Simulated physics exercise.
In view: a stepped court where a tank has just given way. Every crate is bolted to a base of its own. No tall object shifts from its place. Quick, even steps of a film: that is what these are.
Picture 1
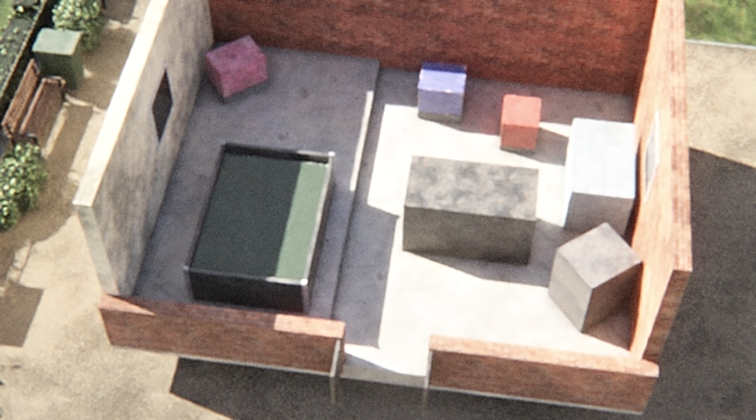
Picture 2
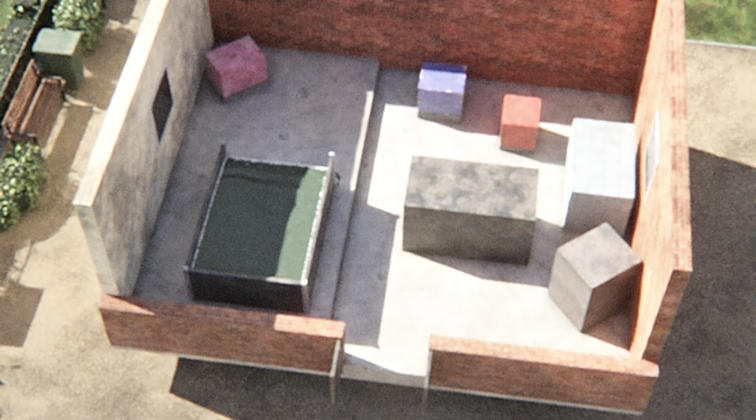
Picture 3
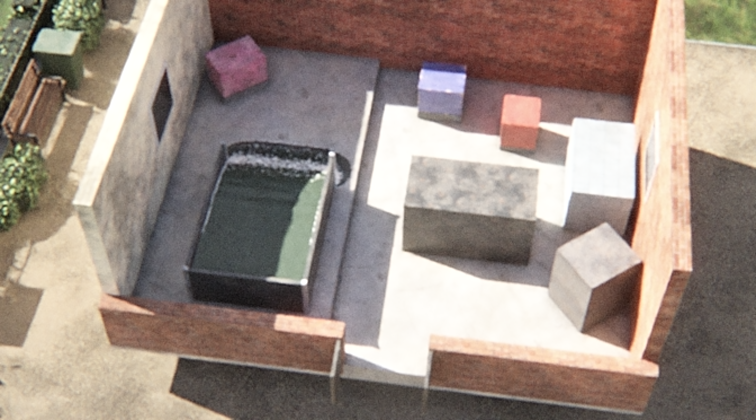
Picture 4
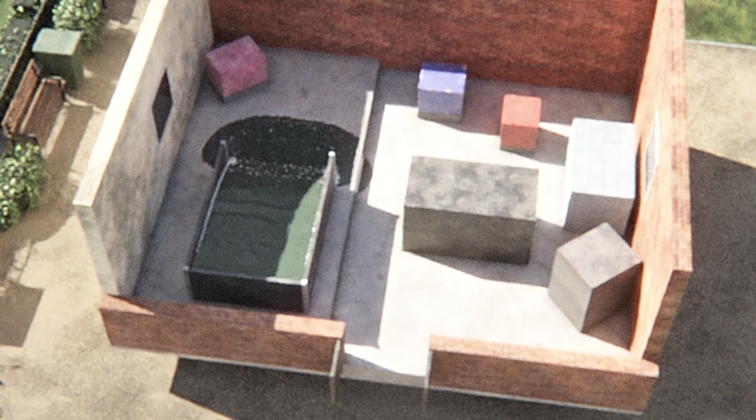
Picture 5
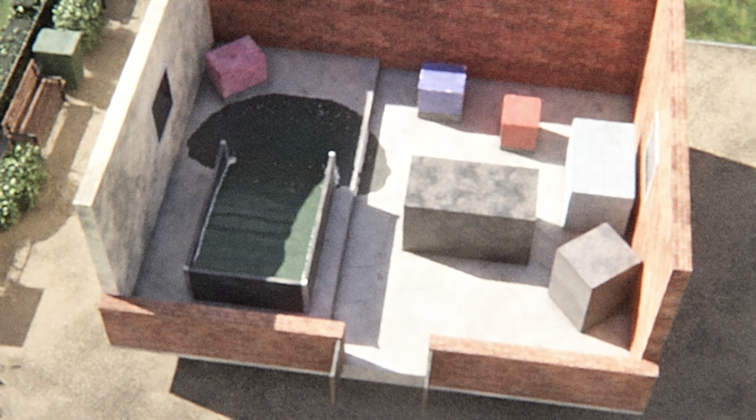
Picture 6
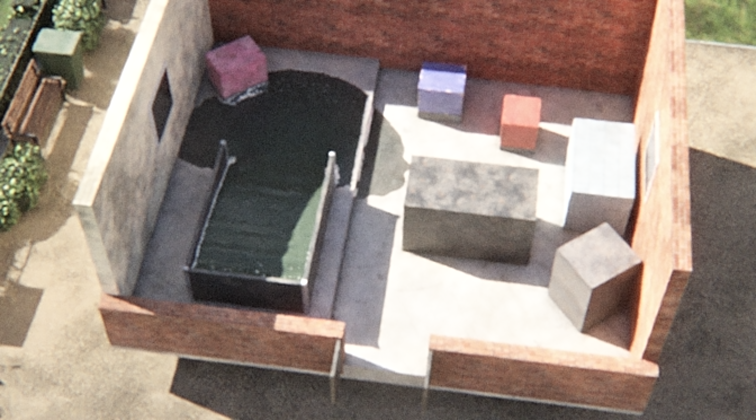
Dark water pouring from the far side of an open tank, spreading across the walled court floor and reaching a pink block.
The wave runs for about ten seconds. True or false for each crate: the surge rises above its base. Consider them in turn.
Pink crate: True; blue crate: True; red crate: True.
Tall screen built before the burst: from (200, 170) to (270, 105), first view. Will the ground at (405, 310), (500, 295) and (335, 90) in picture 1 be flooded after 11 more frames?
The first point comes out unwetted, the next unwetted, the last inundated.
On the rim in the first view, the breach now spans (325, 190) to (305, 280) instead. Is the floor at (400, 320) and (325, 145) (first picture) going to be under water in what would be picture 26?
Submerged, untouched.
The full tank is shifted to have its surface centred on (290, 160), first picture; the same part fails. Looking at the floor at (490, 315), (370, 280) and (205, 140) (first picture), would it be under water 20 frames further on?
Taking the three spots in order: Bare, bare, swamped.
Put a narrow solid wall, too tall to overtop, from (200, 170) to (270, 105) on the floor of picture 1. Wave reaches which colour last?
Lab note: Final one reached is the crate marked red.
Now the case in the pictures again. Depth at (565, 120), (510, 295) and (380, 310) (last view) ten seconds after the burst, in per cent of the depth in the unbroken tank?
About 14 per cent, then 6 per cent, then 10 per cent.
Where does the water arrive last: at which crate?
From the pictures, the red crate.
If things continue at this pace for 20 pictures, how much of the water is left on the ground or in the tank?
Roughly 100 parts in a hundred.
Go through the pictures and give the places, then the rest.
Still water in the open tank at (262, 213), in the first picture.
The front is at (337, 184), out from the gap on the open tank's far side, in the second picture.
Water pours out on the open tank's far side and has run to (347, 173), in the third picture.
The front is at (357, 143), out from the gap on the open tank's far side, in the fourth picture.
The front is at (258, 98), out from the gap on the open tank's far side, in the fifth picture.
Water pours out on the open tank's far side and has run to (286, 73), in the sixth picture.
A moment on, water covers 30 % of the floor; the pink crate water round its plinth, the blue crate water round its plinth, the red crate not reached.
Next, water covers 35 % of the floor; the pink crate water round its plinth, the blue crate water round its plinth, the red crate water round its plinth.
Then, water covers 50 % of the floor; the pink crate water round its plinth, the blue crate water round its plinth, the red crate water round its plinth.
Later, water covers 75 % of the floor; the pink crate water round its plinth, the blue crate water round its plinth, the red crate water round its plinth.
In the end, water covers 95 % of the floor; the pink crate was topped, the blue crate was topped, the red crate was topped.
